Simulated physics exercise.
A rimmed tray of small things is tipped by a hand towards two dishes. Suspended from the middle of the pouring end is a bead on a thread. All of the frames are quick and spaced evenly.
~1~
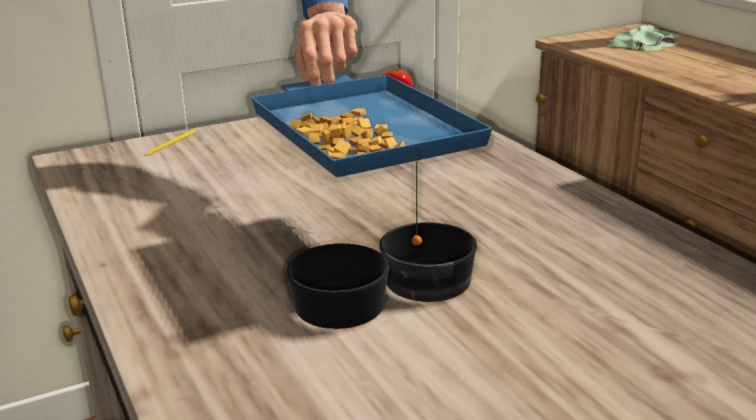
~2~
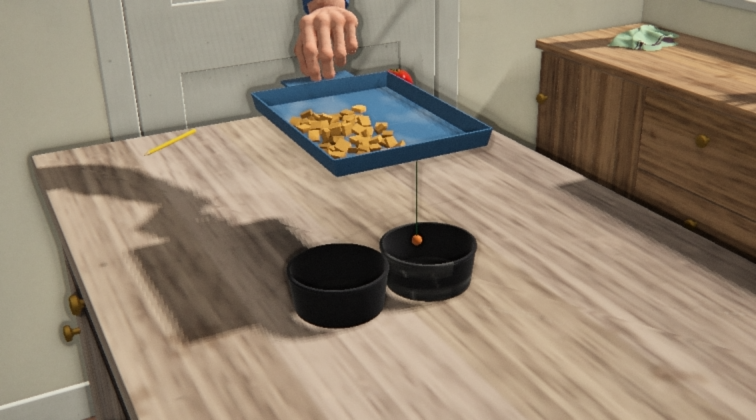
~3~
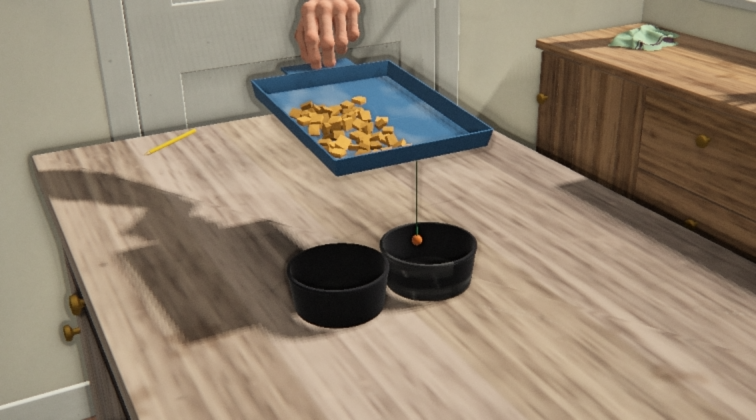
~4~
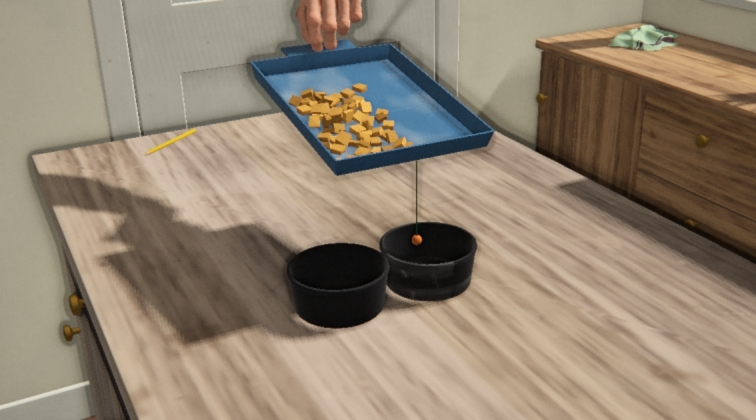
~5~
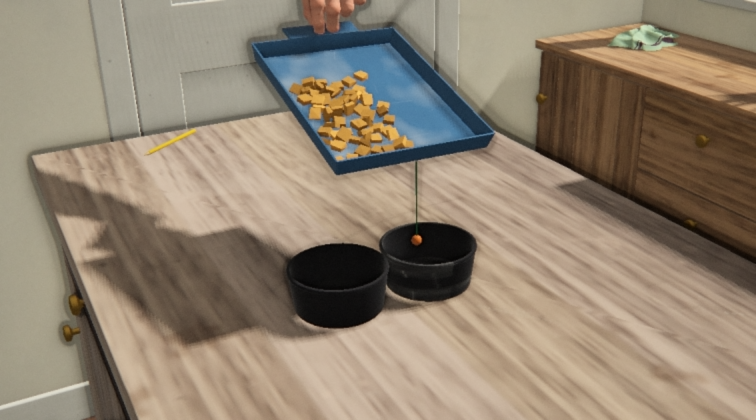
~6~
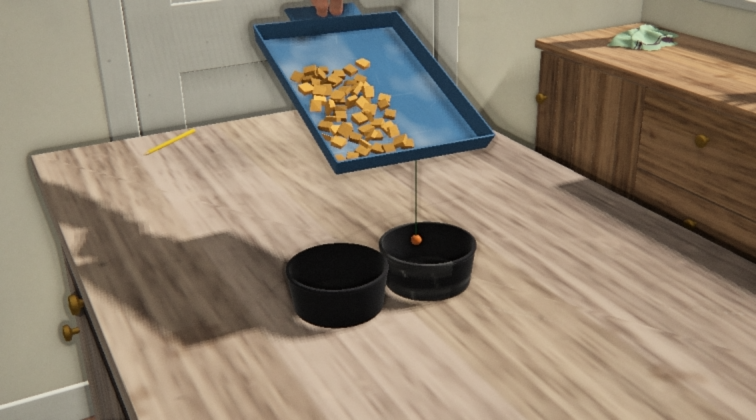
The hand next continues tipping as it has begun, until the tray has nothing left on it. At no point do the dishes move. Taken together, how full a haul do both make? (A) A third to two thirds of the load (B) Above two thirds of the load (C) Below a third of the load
Below a third of the load.
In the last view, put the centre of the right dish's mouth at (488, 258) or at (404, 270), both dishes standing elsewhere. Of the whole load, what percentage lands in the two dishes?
First placement: Some 90 %; second placement: Some 70 %.
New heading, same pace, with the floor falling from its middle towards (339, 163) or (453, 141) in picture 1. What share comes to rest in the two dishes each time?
Respectively 100 and 50 in a hundred.
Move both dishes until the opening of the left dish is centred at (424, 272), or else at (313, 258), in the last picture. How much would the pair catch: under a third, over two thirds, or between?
Try 1 - more than two thirds; try 2 - under a third.
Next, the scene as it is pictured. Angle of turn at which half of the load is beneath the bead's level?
120°.
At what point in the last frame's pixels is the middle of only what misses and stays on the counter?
(433, 322), roughly.
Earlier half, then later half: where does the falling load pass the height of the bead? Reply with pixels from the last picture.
(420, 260), then (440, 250).
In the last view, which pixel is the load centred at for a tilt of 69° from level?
Centre estimate: (400, 144).
Shortly afterwards, tray tipped steeply; the whole lot on the tray.
Next, tray tipped past a quarter turn; near two thirds on the tray; only a few in the right dish; near a quarter outside both; near a quarter in the air.
Some moments later, tray tipped past a quarter turn; only a few in the left dish; a little in the right dish; the bulk outside both.
In the end, tray tipped past a quarter turn; only a few in the left dish; a little in the right dish; the bulk outside both.
